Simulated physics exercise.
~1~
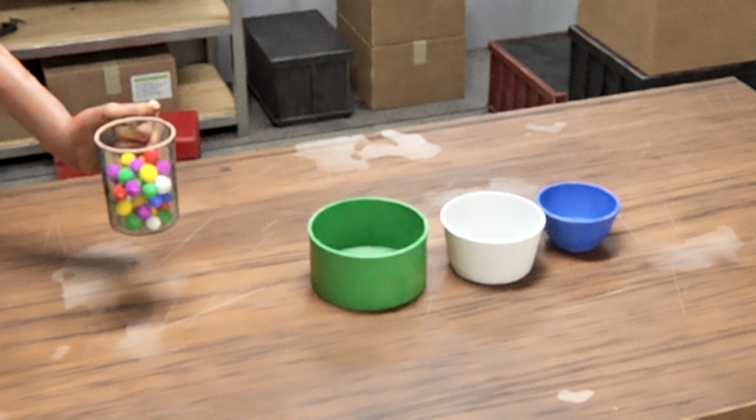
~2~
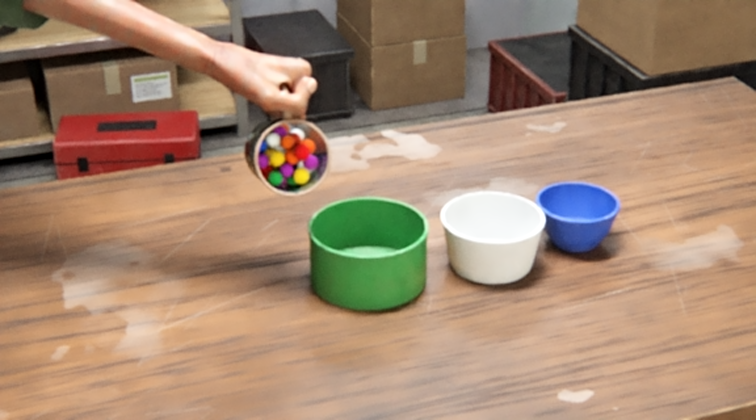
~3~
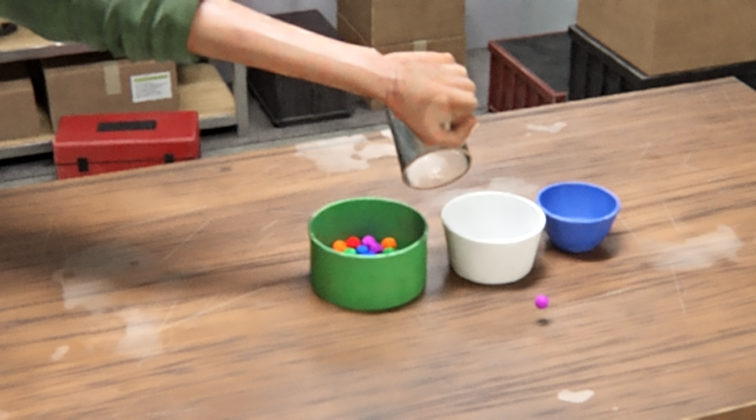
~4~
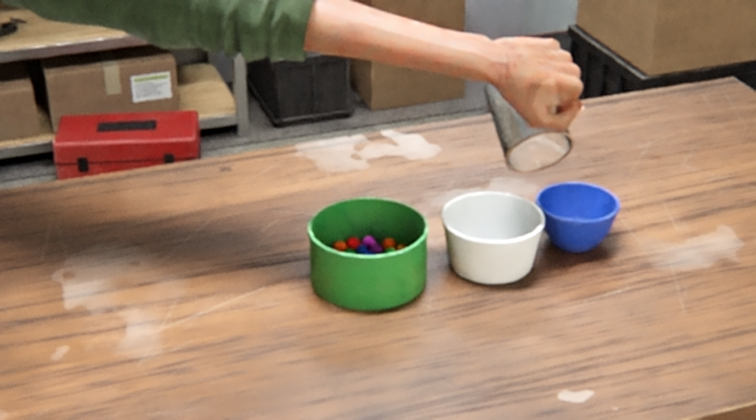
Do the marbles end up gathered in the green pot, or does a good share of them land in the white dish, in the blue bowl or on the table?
The marbles end up gathered in the green pot. The white dish, the blue bowl and the table do not receive a good share of them.
